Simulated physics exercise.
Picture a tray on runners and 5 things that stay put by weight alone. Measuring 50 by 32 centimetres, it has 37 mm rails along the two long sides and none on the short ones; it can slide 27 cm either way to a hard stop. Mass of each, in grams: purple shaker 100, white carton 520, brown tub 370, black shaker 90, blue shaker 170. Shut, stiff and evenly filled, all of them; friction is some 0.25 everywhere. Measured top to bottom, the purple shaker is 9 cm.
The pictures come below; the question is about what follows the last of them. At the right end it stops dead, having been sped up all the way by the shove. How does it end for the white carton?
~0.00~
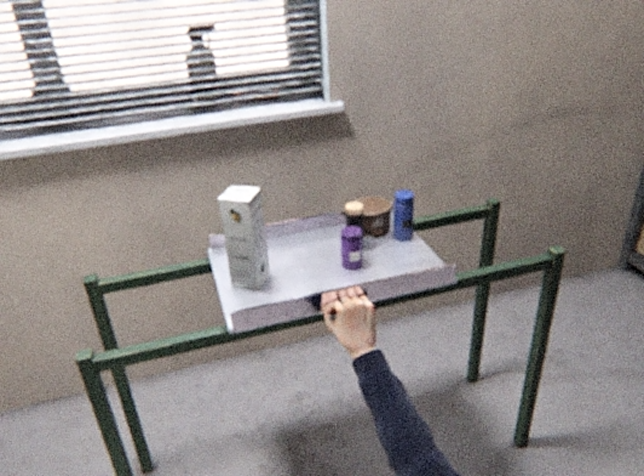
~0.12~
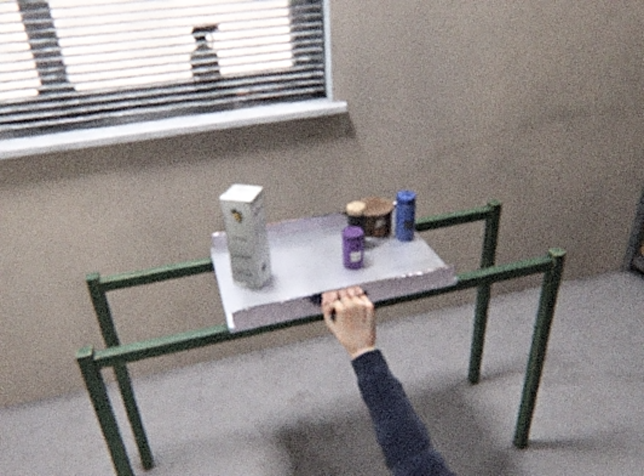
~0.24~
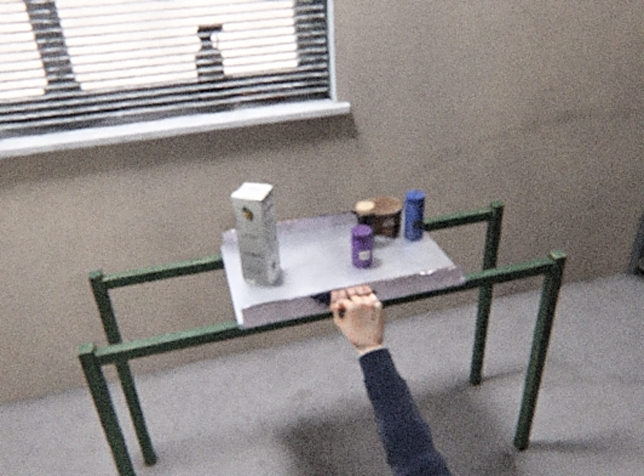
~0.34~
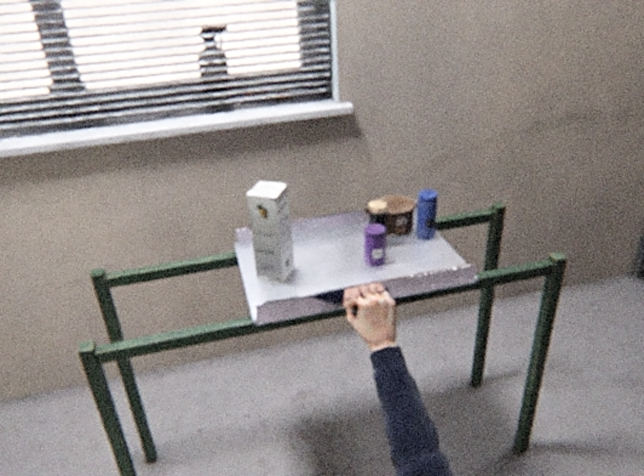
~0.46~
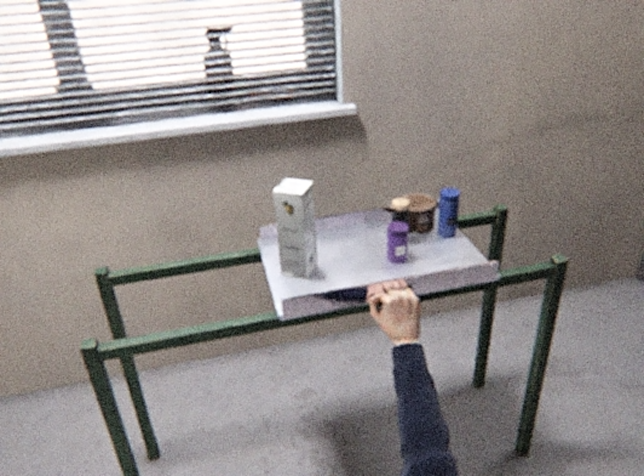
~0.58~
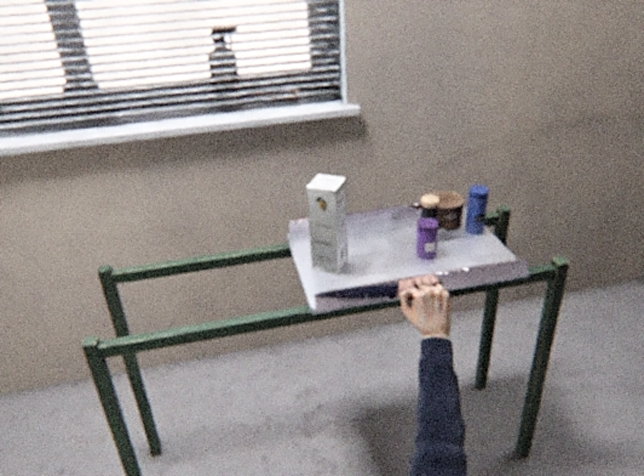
Still up.
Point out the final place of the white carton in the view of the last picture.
Somewhere around (415, 212).
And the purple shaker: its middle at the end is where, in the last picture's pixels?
Roughly pixel (506, 226).
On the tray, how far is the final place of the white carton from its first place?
I'd put it at about 13 centimetres.
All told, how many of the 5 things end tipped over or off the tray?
My answer is 2.
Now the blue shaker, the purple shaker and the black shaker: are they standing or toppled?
In the last frame the blue shaker does not stay up, the purple shaker remains up and the black shaker remains up.
Around 0.78 s, tray 27 cm right; blue shaker now off the tray; white carton shifted 6 cm near (387, 216); black shaker shifted 6 cm.
Around 0.98 s, tray 27 cm right; brown tub now off the tray; white carton shifted 12 cm near (414, 212); black shaker shifted 12 cm.
Around 1.18 s, tray 27 cm right; white carton shifted 13 cm near (415, 212); purple shaker shifted 12 cm; black shaker shifted 12 cm.
Finally (1.6 s), off the tray and tipped over, blue shaker; off the tray but upright, brown tub; not toppled but over 5 cm from the start, purple shaker, white carton and black shaker. In the last view, white carton near (415, 212).
